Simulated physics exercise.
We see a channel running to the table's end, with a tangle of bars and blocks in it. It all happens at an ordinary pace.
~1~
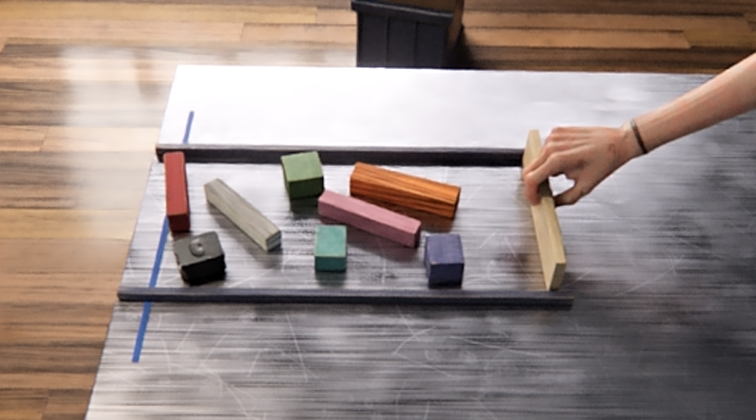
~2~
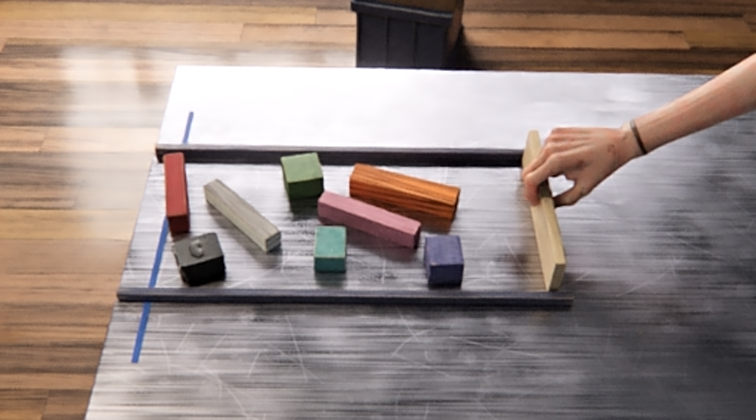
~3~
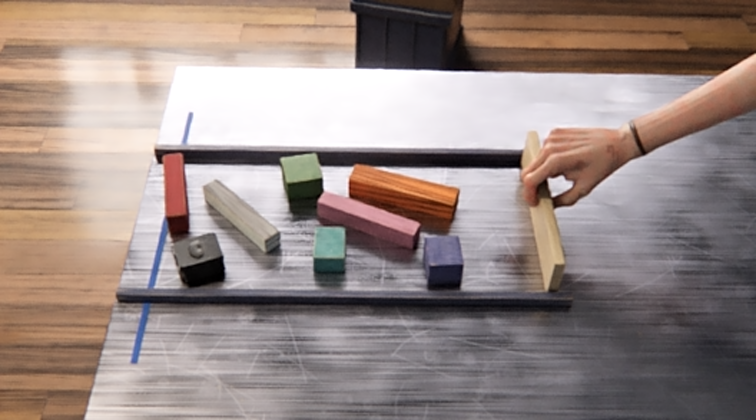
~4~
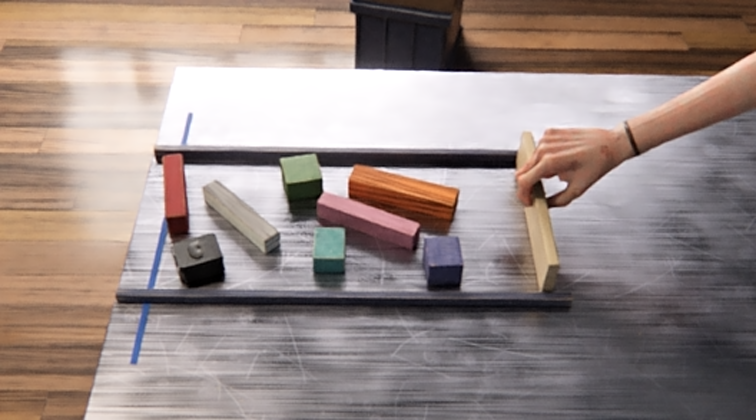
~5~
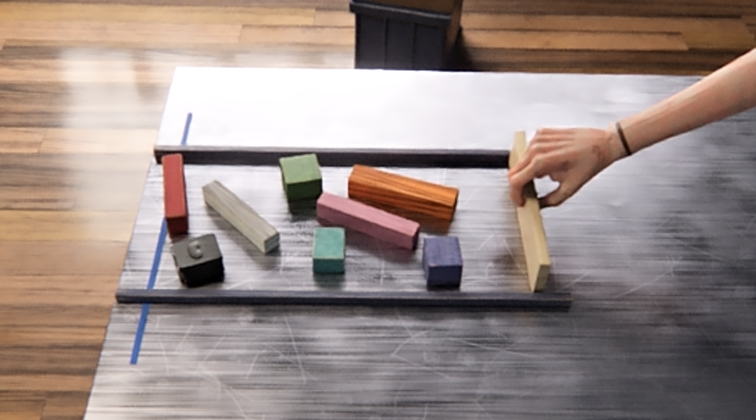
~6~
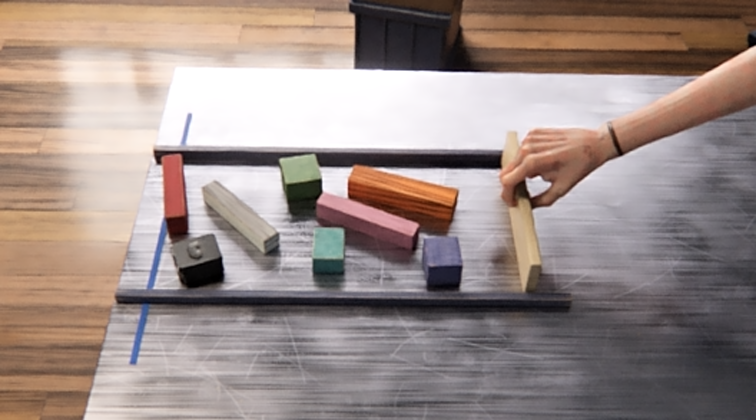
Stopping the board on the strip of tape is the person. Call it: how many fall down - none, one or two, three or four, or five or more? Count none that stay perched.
Call: Five or more fall down.
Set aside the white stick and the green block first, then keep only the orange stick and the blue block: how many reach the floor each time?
5 and 4.
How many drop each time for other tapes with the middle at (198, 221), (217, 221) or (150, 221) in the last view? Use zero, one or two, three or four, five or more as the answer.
Taking them in turn, 3 or 4; either one or two; at least five.
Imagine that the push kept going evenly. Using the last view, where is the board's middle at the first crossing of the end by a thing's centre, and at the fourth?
At (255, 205) for the first, at (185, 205) for the fourth.
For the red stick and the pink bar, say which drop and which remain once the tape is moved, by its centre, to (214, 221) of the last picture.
As for the red stick, it is not retained; as for the pink bar, it is retained.
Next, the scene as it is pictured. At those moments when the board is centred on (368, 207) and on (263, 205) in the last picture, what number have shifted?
5, then 8.
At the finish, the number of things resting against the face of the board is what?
I count 2 of them.
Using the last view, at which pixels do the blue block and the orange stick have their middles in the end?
The blue block at (132, 270), the orange stick at (158, 186).
Soon after, none off yet; red stick at rest near (175, 193); black case at rest near (198, 260); white stick at rest near (240, 215).
After that, none off yet; red stick at rest near (172, 193); black case at rest near (198, 260); white stick displaced a little near (215, 216).
And then, none off yet; red stick on its side near (118, 229); black case displaced about its own width near (130, 269); white stick displaced about its own width near (143, 215).
In the end, the number that fall off is five or more; gone, pink bar, turquoise block, green block, white stick, black case and red stick.
